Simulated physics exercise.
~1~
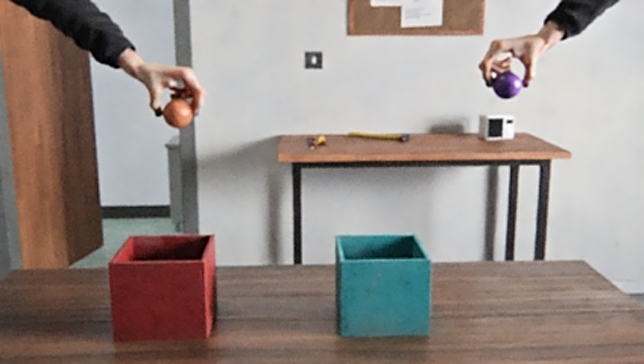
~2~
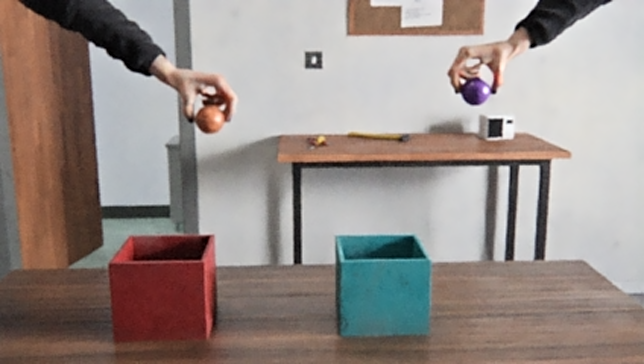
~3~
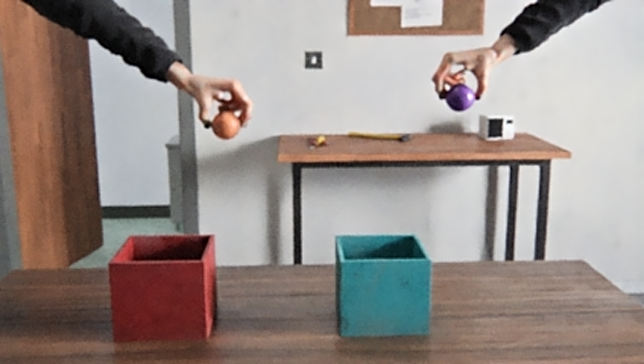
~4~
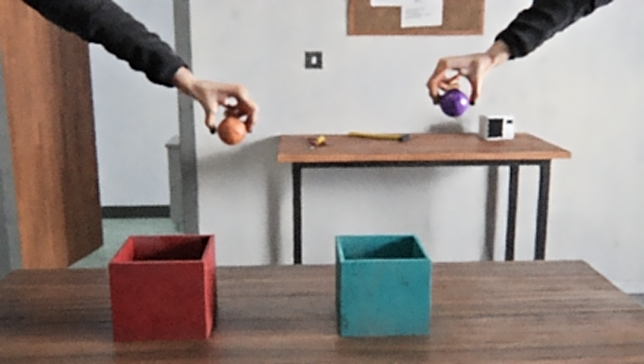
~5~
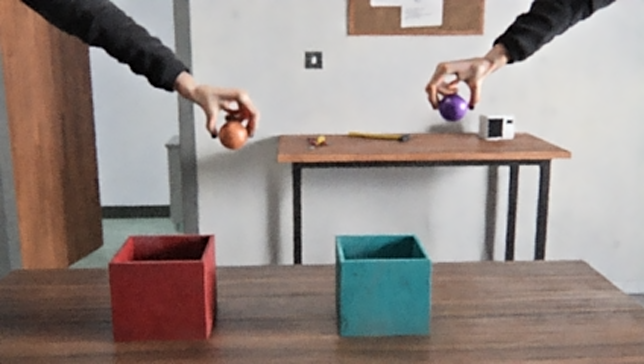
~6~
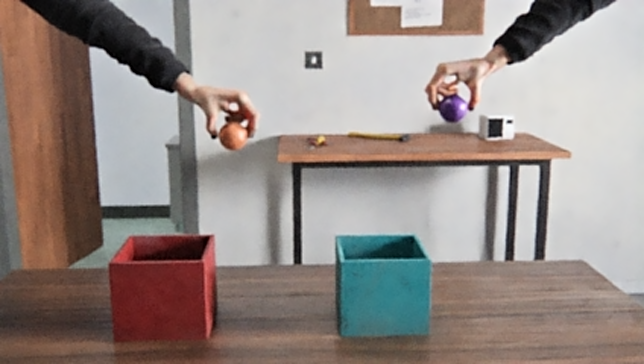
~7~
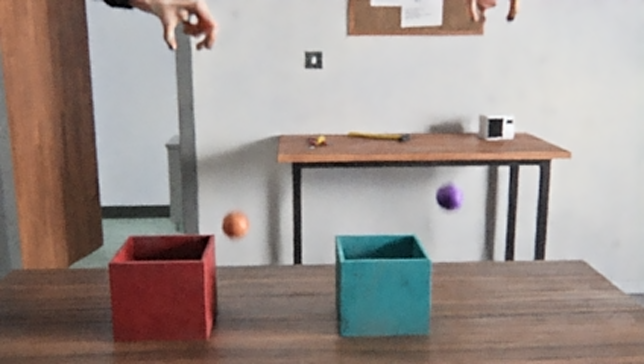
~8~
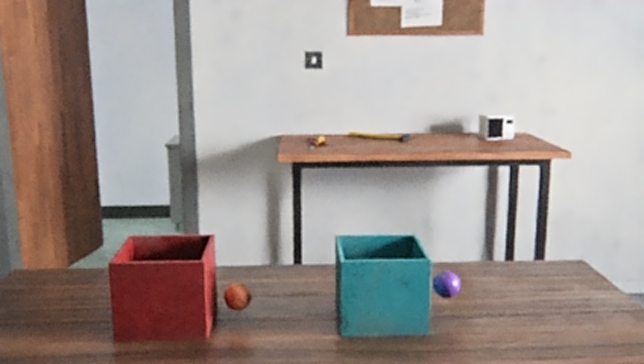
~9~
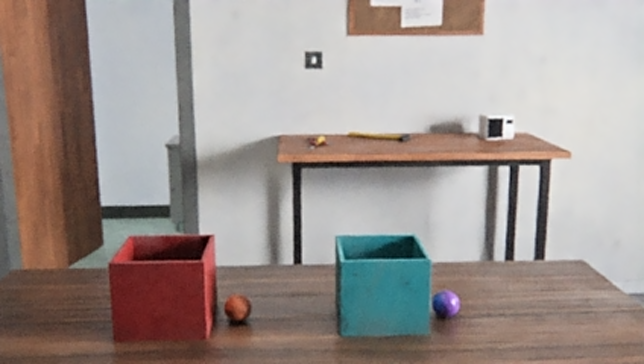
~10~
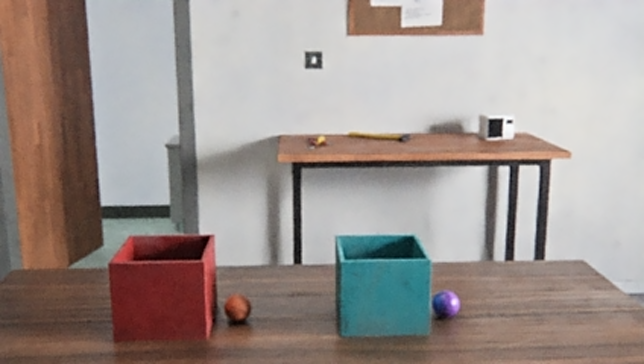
The clip shows two hands holding an orange ball and a round purple object above a wooden table, moving inward, pausing, then letting go. Both fall and come to rest on the table, the orange one just right of the red box, the purple one just right of the teal box.
